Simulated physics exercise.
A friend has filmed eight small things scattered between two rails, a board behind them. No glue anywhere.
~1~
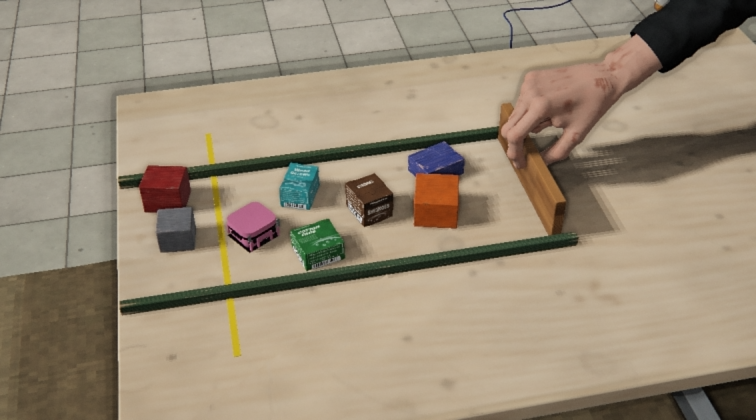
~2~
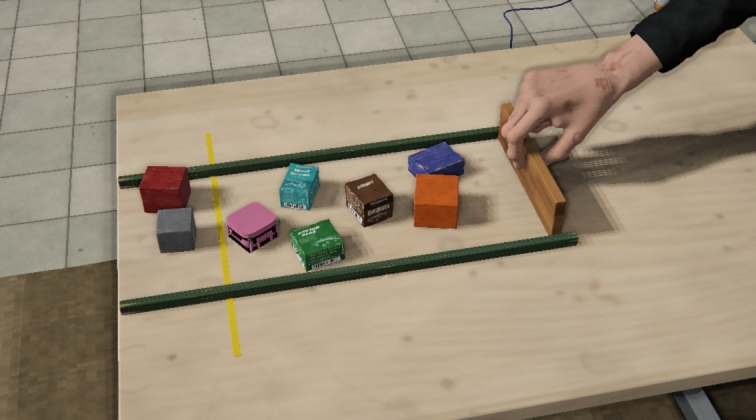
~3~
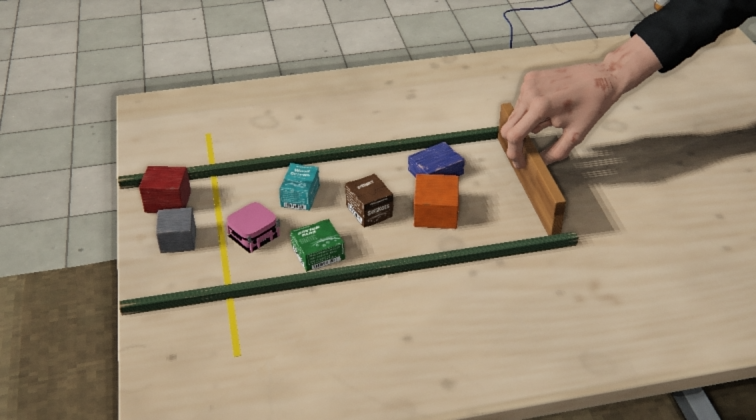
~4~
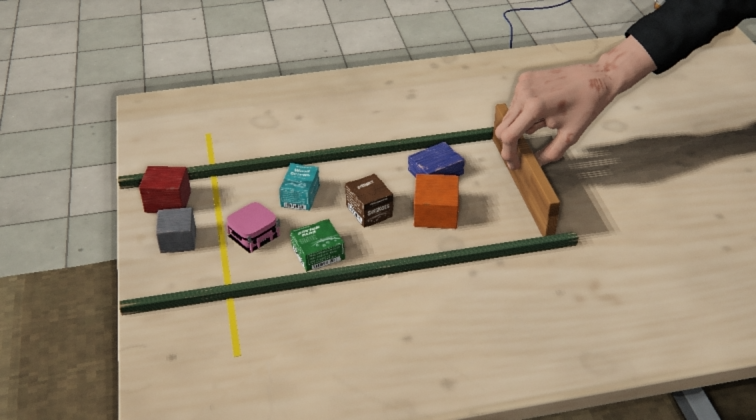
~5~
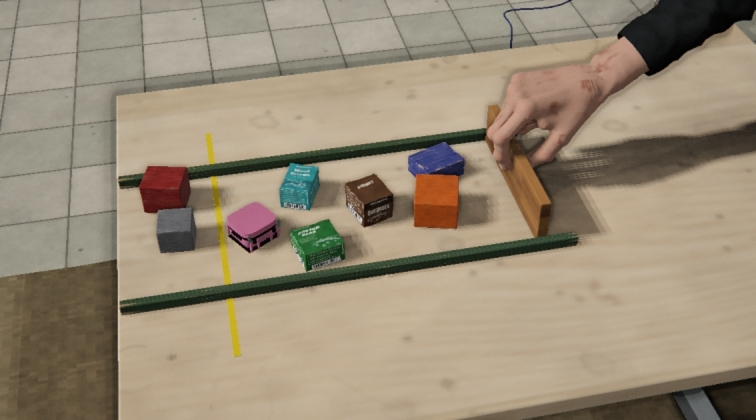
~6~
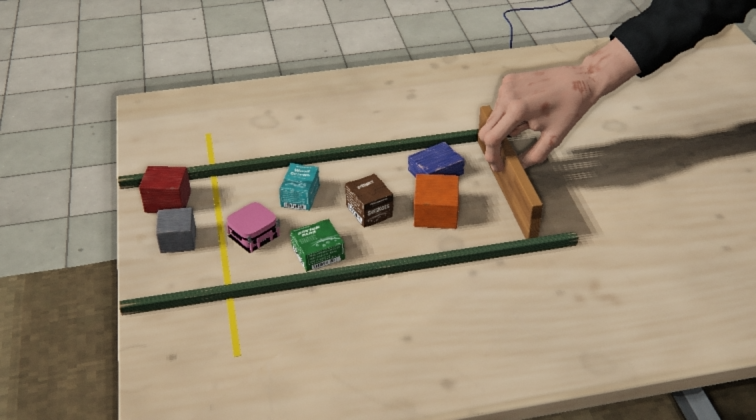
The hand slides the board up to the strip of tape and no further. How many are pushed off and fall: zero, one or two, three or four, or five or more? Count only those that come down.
In the end the number that fall off is one or two.
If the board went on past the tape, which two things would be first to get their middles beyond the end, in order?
Earliest first: The grey block, then the pink case.
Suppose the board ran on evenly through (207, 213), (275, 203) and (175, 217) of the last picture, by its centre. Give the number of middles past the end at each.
In that order 2, 0 and 6.
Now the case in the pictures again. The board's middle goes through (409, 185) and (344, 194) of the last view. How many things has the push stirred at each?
First 3, then 6.
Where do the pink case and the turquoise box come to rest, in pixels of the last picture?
Near (120, 256) and (147, 212).
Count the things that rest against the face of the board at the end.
It touches 2.
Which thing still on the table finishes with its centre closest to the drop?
Foremost is the pink case.
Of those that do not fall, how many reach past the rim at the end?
2 of them.
Early on, none off yet; red block at rest near (166, 190); grey block at rest near (176, 230); pink case at rest near (253, 227).
Finally, the number that fall off is one or two; lost, grey block.
